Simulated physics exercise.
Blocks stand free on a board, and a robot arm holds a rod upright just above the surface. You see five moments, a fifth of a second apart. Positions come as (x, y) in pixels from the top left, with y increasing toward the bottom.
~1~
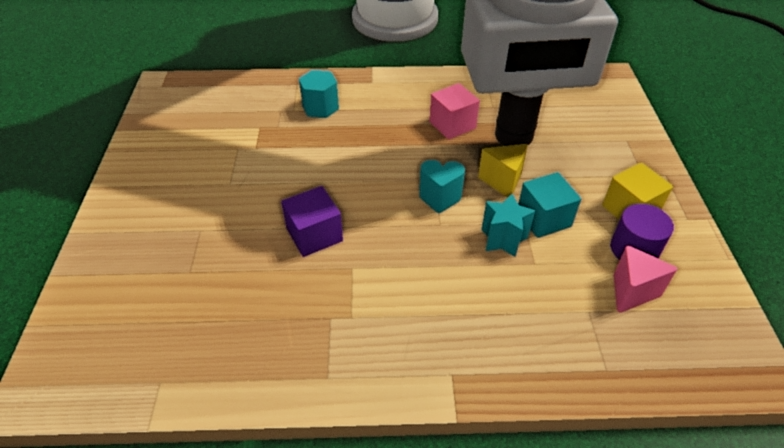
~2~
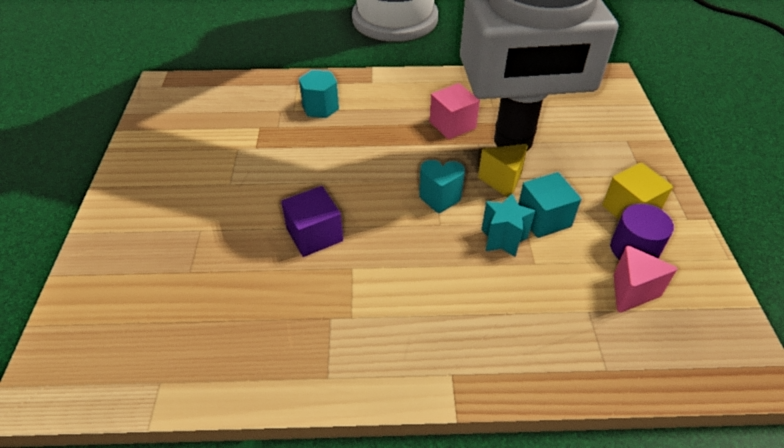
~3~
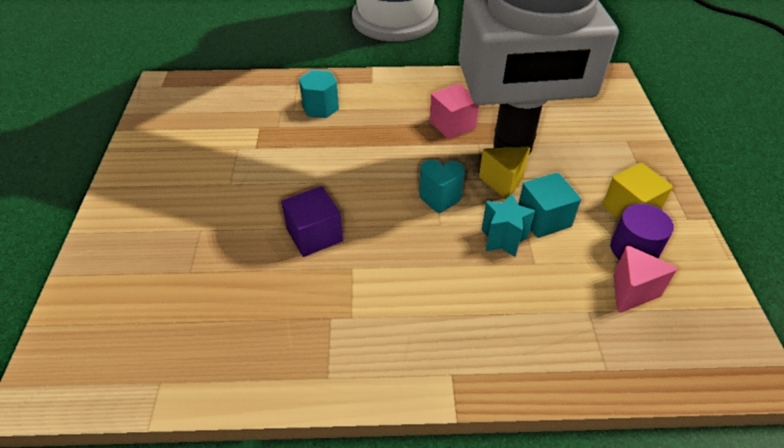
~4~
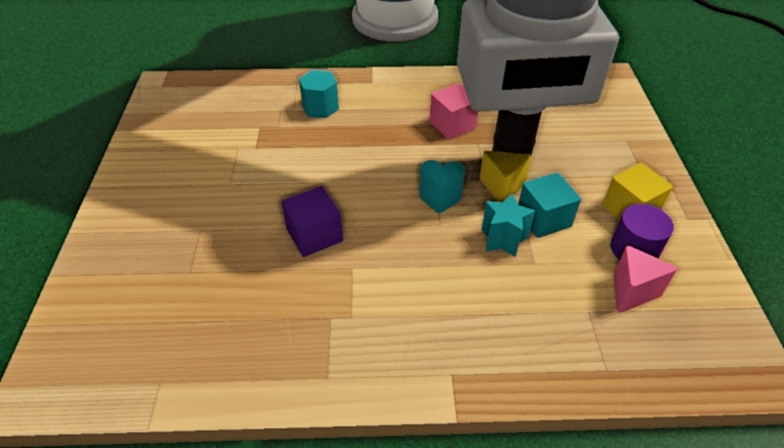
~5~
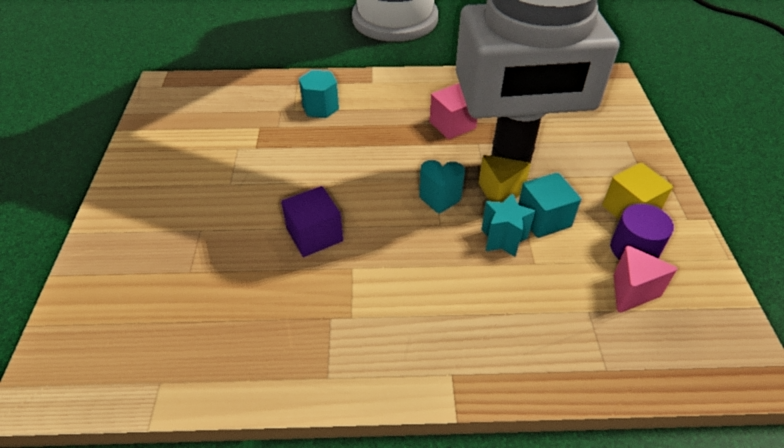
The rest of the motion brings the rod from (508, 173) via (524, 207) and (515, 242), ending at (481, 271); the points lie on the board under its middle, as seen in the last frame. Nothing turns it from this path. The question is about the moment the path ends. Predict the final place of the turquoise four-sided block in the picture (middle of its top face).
It sits at (571, 224).
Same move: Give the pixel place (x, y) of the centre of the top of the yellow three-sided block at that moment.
I think it will end close to (471, 214).
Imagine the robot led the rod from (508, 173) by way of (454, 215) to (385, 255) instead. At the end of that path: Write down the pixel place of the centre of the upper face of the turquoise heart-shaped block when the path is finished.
Near (399, 182).
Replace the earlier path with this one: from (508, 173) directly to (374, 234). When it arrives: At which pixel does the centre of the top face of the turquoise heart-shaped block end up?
I think it will end close to (343, 191).
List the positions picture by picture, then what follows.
In the first frame, lower end of the rod (514, 137), tops of blocks, turquoise heart-shaped block (443, 170), yellow three-sided block (508, 154), turquoise star (509, 211), turquoise four-sided block (552, 190).
In the second frame, rod (513, 142), blocks as before.
In the third frame, rod (512, 148), yellow three-sided block (509, 155).
In the fourth frame, rod (512, 154), yellow three-sided block (508, 160).
In the fifth frame, rod (511, 160), turquoise heart-shaped block (443, 170), yellow three-sided block (505, 167), turquoise star (509, 211), turquoise four-sided block (552, 190).
On the path given first. One third of the way, rod (527, 195); yellow three-sided block (501, 191), turned 40° clockwise; turquoise star (510, 219), turned 15° clockwise; turquoise four-sided block (561, 207), turned 20° anticlockwise.
Two thirds of the way, rod (518, 229); yellow three-sided block (484, 208), turned 90° clockwise; turquoise star (500, 246), turned 25° clockwise; turquoise four-sided block (571, 224), turned 40° anticlockwise.
At the end, rod (484, 258); turquoise heart-shaped block not moved; yellow three-sided block (471, 214), turned 130° clockwise; turquoise star (468, 281), turned 15° clockwise; turquoise four-sided block (571, 224), turned 40° anticlockwise.
